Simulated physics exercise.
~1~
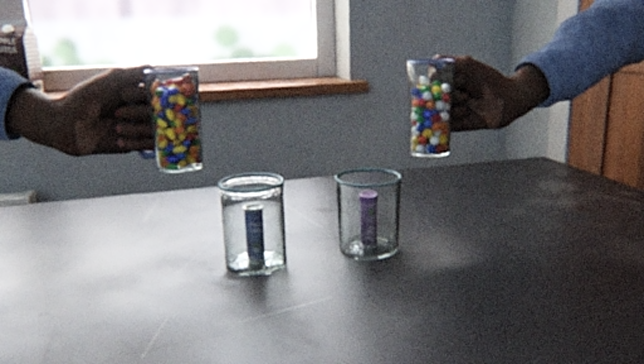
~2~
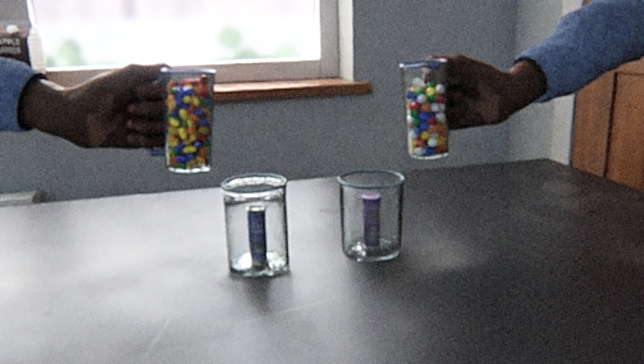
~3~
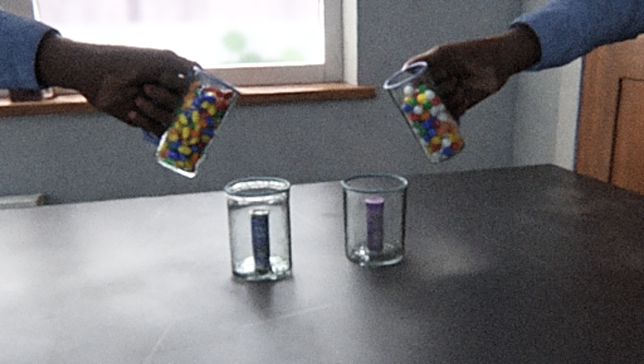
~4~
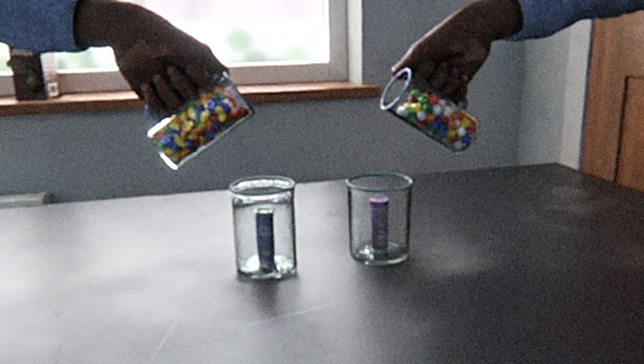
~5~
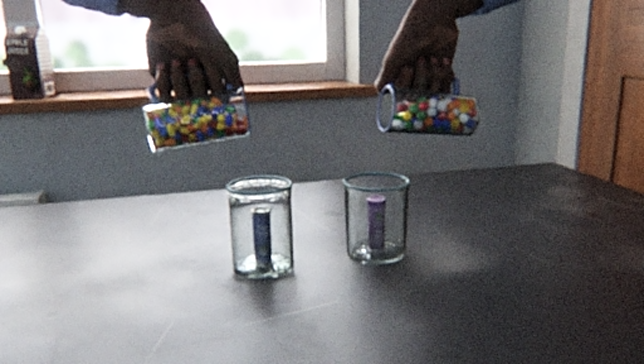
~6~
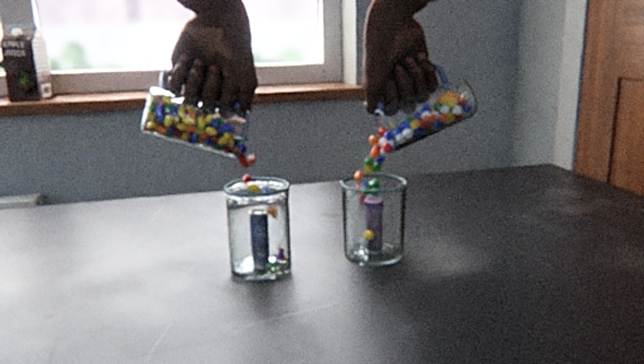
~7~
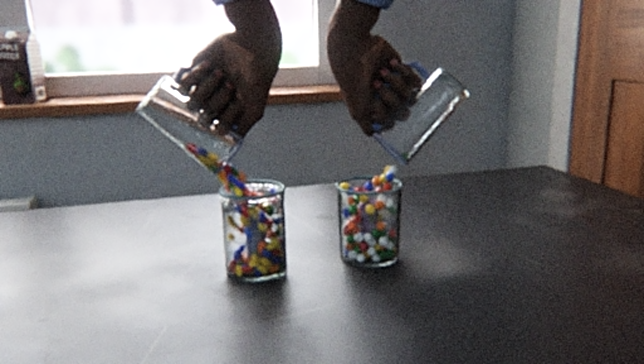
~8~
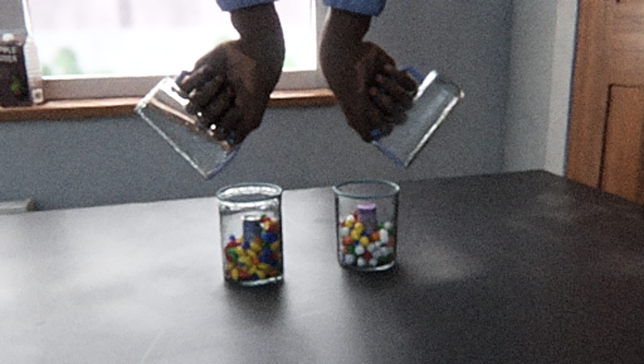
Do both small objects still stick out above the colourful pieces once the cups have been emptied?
Yes, both do. The tops of the left object and the right object still show above the pieces around them.
